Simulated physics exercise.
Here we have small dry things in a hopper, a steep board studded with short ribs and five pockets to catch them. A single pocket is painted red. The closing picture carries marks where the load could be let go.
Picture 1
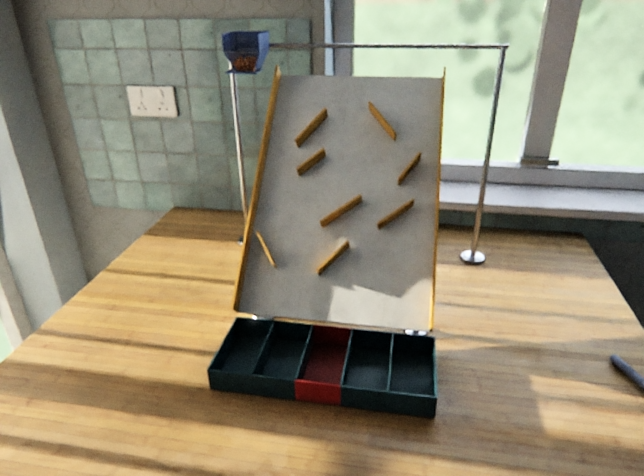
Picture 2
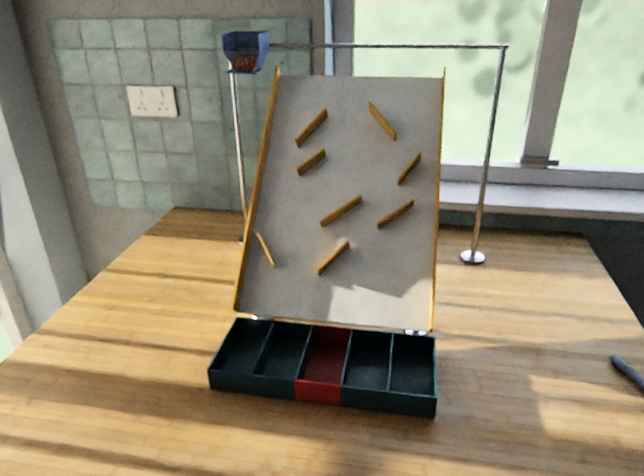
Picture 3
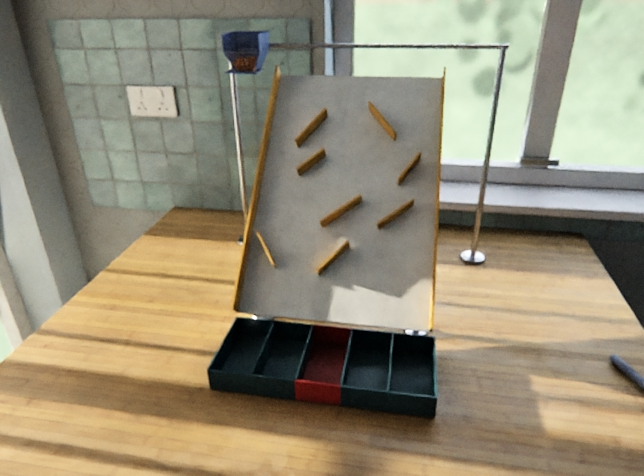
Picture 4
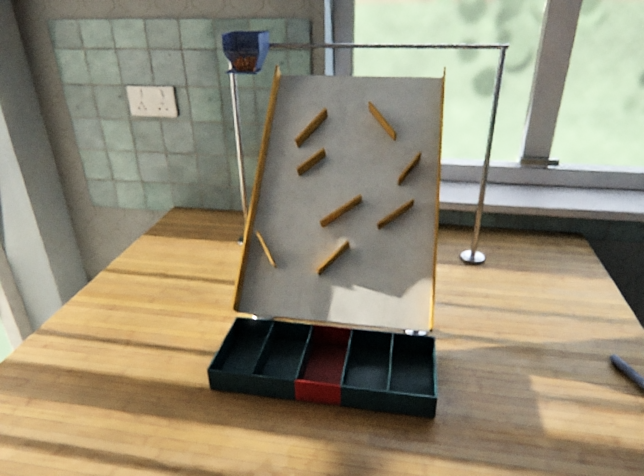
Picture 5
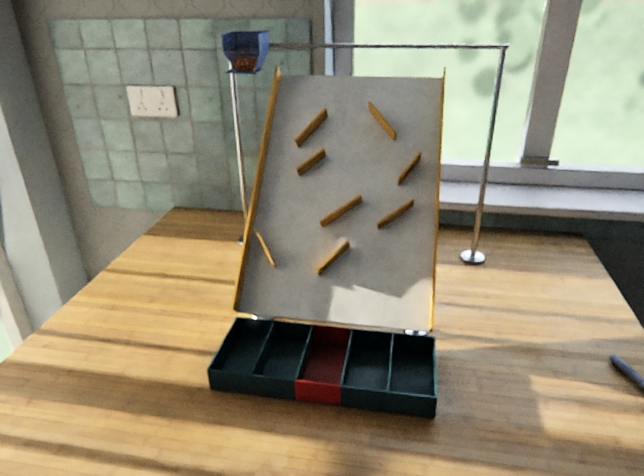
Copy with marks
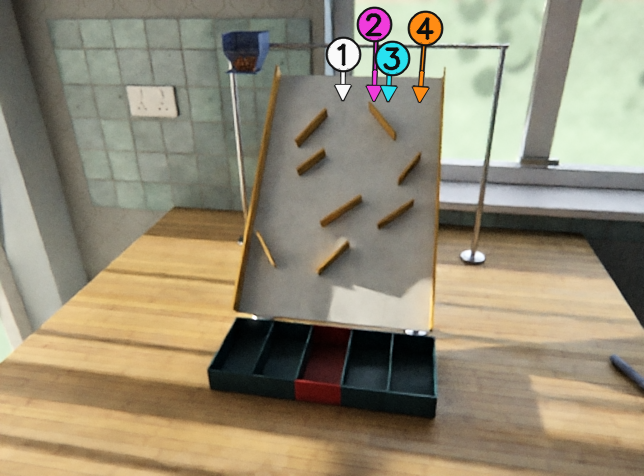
Nothing moved at all: a small dark hopper sat above the upper left of a steep board dotted with short wooden ribs, with five pockets below, the middle one red, on a sunlit wooden table.
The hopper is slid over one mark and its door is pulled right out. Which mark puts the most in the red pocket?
Choose 3.
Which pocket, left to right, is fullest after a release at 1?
It is the second one.
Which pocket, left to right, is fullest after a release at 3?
It is the third one.
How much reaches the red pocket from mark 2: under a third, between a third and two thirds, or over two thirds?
Between a third and two thirds.
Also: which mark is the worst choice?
That would be 1.
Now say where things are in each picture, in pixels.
The first frame shows hopper (250, 64), clay pellets, door shut.
The second frame shows ribs (295, 140) to (326, 108), (369, 102) to (395, 133), (297, 169) to (324, 148).
The third frame shows ribs (399, 179) to (420, 152), (320, 222) to (361, 195), (378, 224) to (414, 199).
The fourth frame shows ribs (257, 231) to (273, 264), (317, 270) to (348, 241).
The fifth frame shows red pocket (318, 391), number 3 of 5 from the left.
On the marked copy, mark 1 meets the board at (342, 94); mark 2 meets the board at (374, 95); mark 3 meets the board at (388, 95); mark 4 meets the board at (420, 96).
For mark 1, about a tenth in the red pocket, the larger part in other pockets, about a tenth held on the board.
For mark 2, roughly half in the red pocket, roughly half in other pockets.
For mark 3, roughly two thirds in the red pocket, roughly a third in other pockets.
For mark 4, roughly a third in the red pocket, roughly two thirds in other pockets, just a few outside the box.
